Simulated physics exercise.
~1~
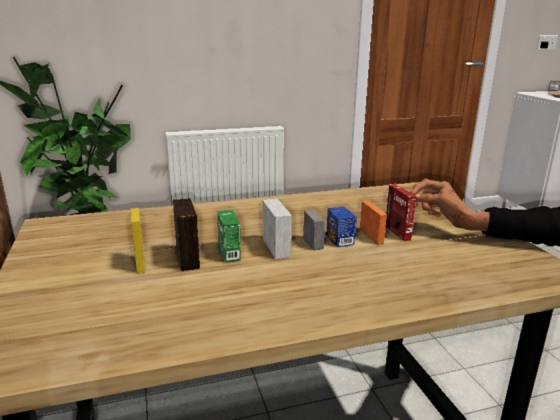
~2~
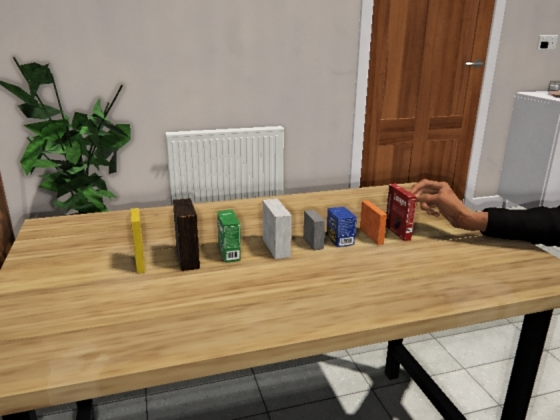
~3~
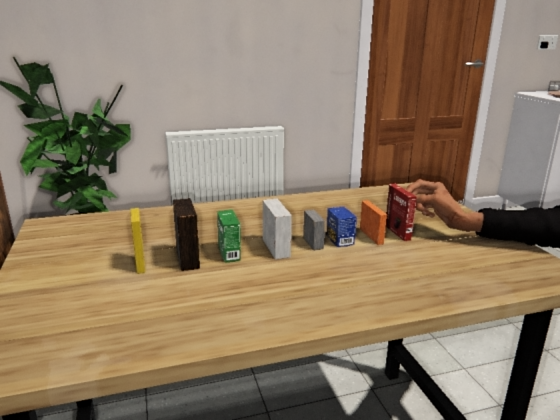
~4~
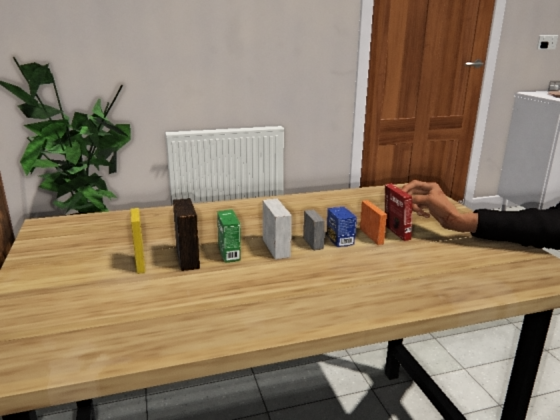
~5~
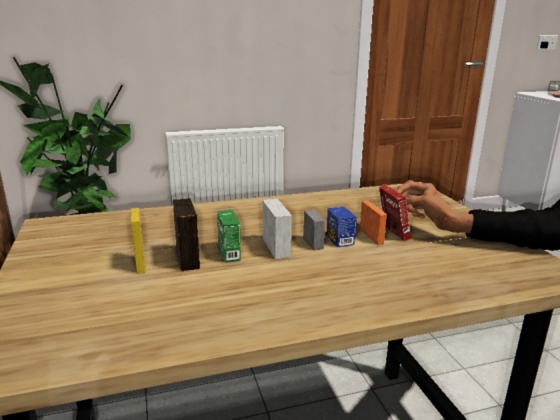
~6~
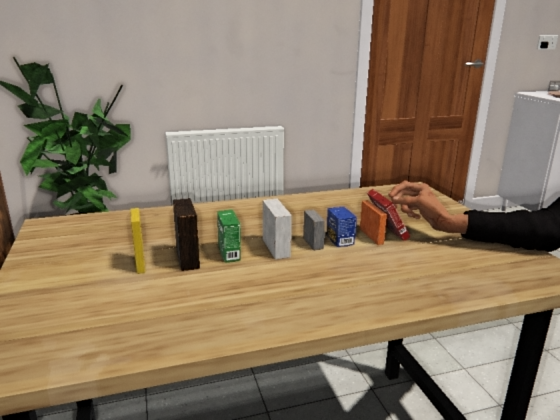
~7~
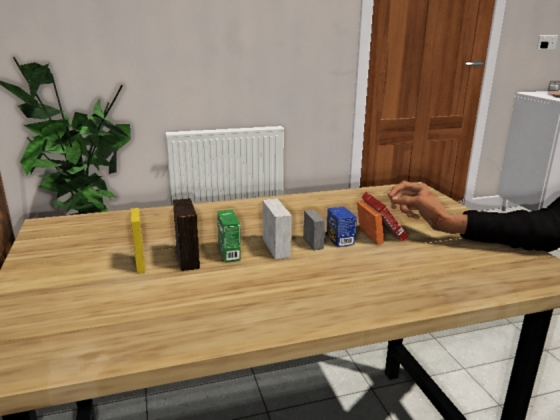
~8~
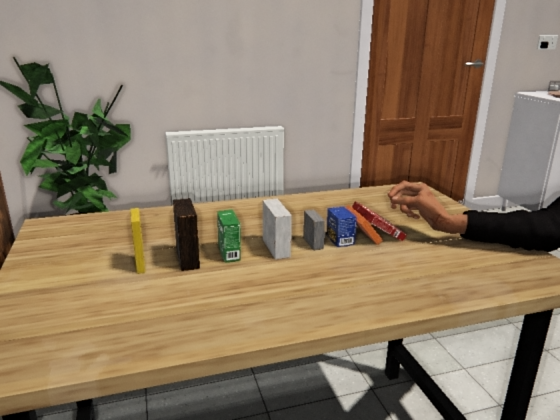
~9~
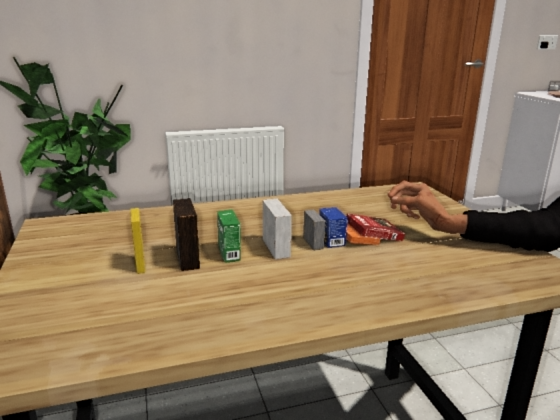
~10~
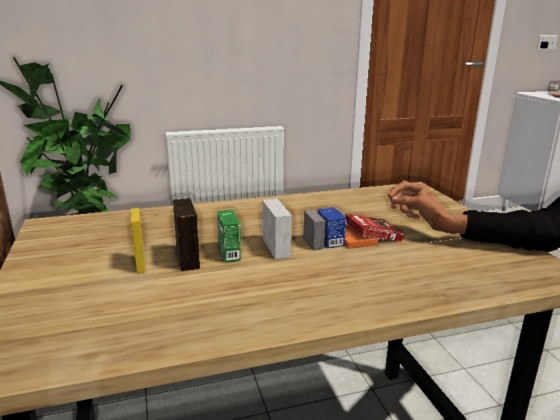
Hand tipping a red packet leftwards onto an orange block, both toppling against a nudged blue packet that stays upright in line.
